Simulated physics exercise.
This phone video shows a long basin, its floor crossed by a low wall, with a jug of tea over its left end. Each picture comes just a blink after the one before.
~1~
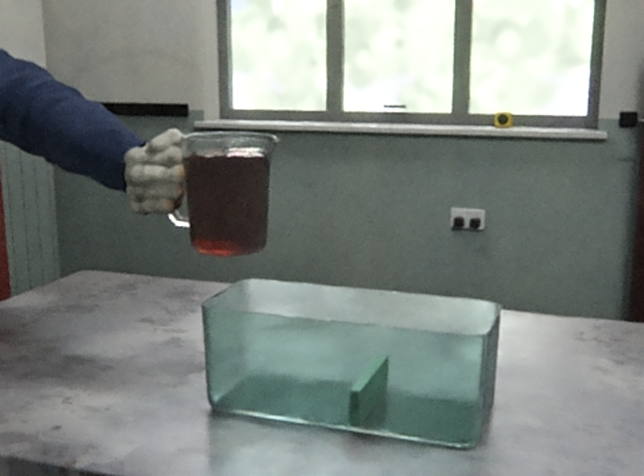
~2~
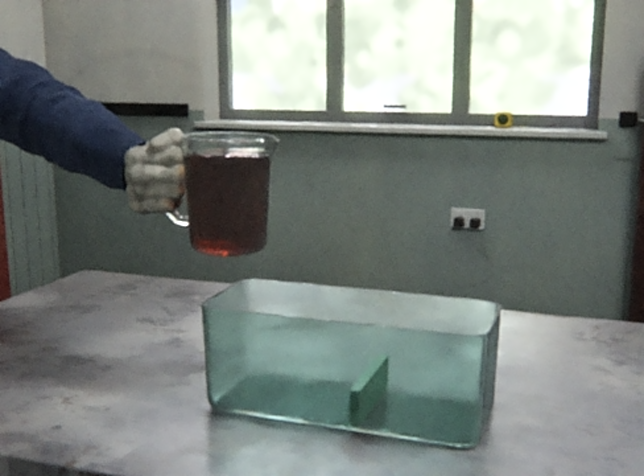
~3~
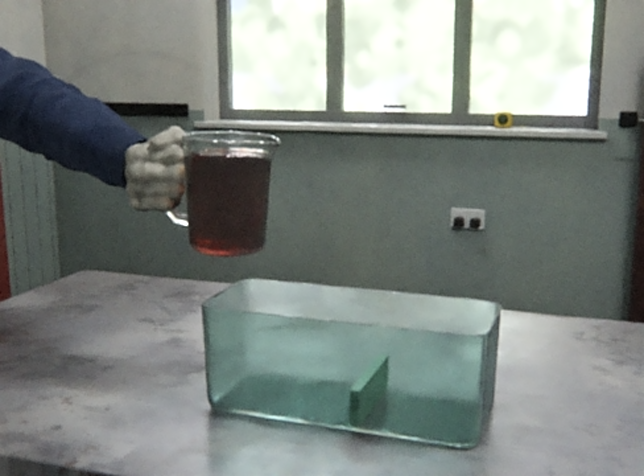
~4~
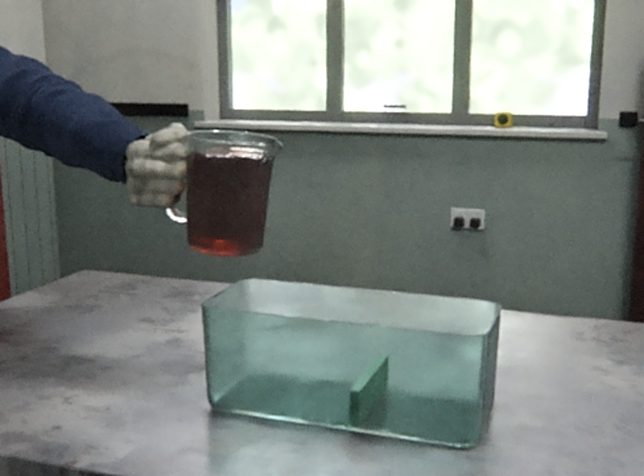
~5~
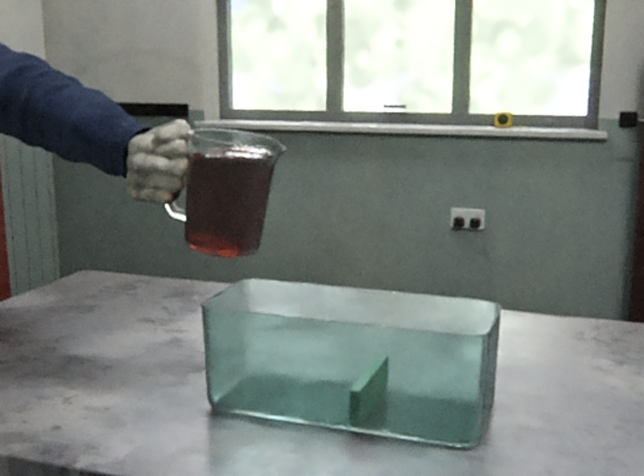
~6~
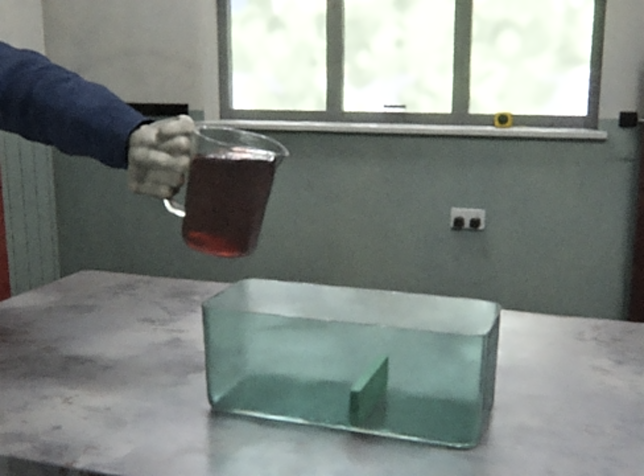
At the start, a gloved hand holds a clear jug of reddish-brown tea upright above the left end of a long greenish glass basin with a low wall across its floor. The hand barely moves at first, then gradually tilts the jug slightly to the right, its tea still inside.
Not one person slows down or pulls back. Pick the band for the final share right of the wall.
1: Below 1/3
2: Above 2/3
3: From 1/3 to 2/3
Below 1/3.
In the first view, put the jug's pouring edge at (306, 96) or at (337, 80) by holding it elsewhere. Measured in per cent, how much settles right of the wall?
Near 90 % and 90 %.
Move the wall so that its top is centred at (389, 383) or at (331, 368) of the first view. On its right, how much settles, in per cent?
Note - case one near 10 %, case two near 90 %.
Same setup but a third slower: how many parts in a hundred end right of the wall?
About 5 %.
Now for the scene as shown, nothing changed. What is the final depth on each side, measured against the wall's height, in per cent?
The left part 70 per cent, the right part 10.
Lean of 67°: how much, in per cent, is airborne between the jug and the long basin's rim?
I'd put it near 15 per cent.
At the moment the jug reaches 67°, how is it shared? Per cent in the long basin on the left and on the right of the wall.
So the left part has 5 percent, while the right part has 0.
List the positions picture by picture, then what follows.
In the first frame, tilt 0°; pouring edge (277, 140); surface from (193, 152) to (268, 155); the long basin's rim runs from (222, 293) to (494, 321); the wall's top is at (370, 372).
In the second frame, tilt 1°; pouring edge (278, 140); surface from (193, 151) to (269, 155).
In the third frame, tilt 2°; pouring edge (279, 142); surface from (194, 151) to (269, 156).
In the fourth frame, tilt 5°; pouring edge (281, 145); surface from (195, 151) to (271, 157).
In the fifth frame, tilt 8°; pouring edge (284, 149); surface from (198, 151) to (274, 158).
In the sixth frame, tilt 13°; pouring edge (287, 154); surface from (199, 155) to (278, 159).
A moment on, the jug is tipped part way and 84 per cent is still to pour, 3 is left of the wall and 0 right of it.
Next, the jug is tipped on its side and 41 per cent is still to pour, 39 is left of the wall and 3 right of it.
Then the jug is tipped on its side and 10 per cent is still to pour, 77 is left of the wall and 3 right of it.
Later the jug is tipped on its side and 2 per cent is still to pour, 88 is left of the wall and 5 right of it.
Finally, 89 per cent lies left of the wall, 8 right of it and 3 outside.
